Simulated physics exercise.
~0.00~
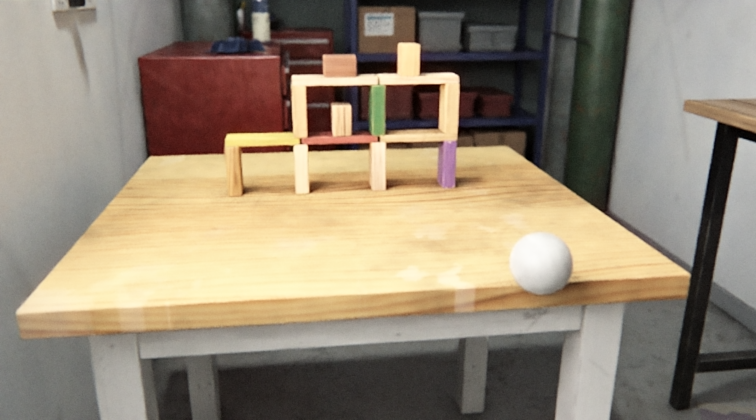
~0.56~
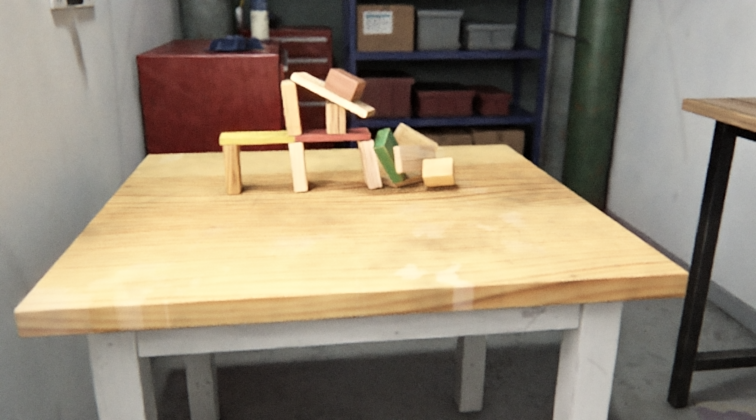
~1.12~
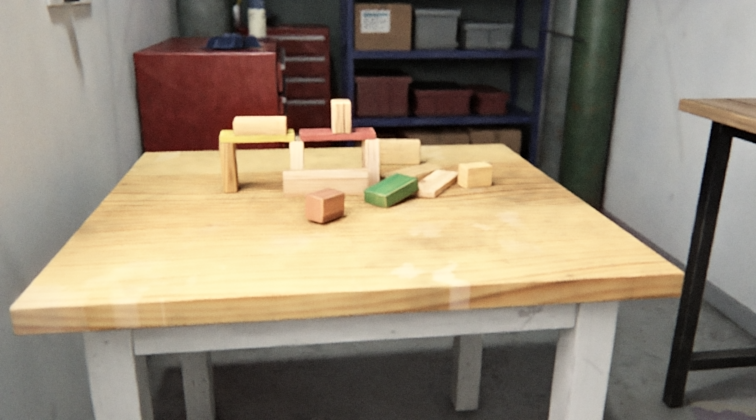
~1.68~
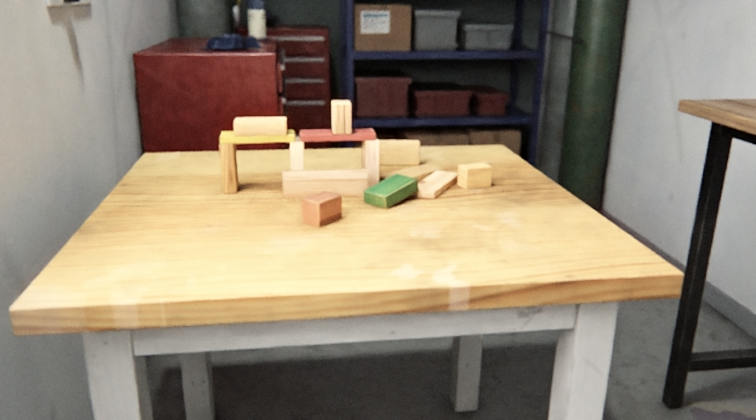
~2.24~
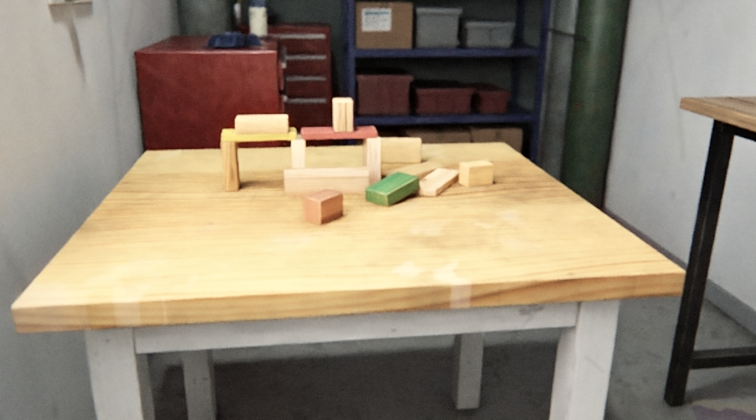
A white ball sits at the front right of a wooden table, seen from the front and slightly above in a cluttered workroom, before a two-level structure of pale blocks with yellow and red planks, a green post and a purple post. Next the ball is out of sight and the right side is collapsing, the green post leaning and an upper plank sloping down beneath a reddish-brown block. Pieces drop onto the tabletop, the brown block landing in front. Finally the green post lies flat among scattered blocks, while the yellow and red planks stay raised, each carrying a pale block.
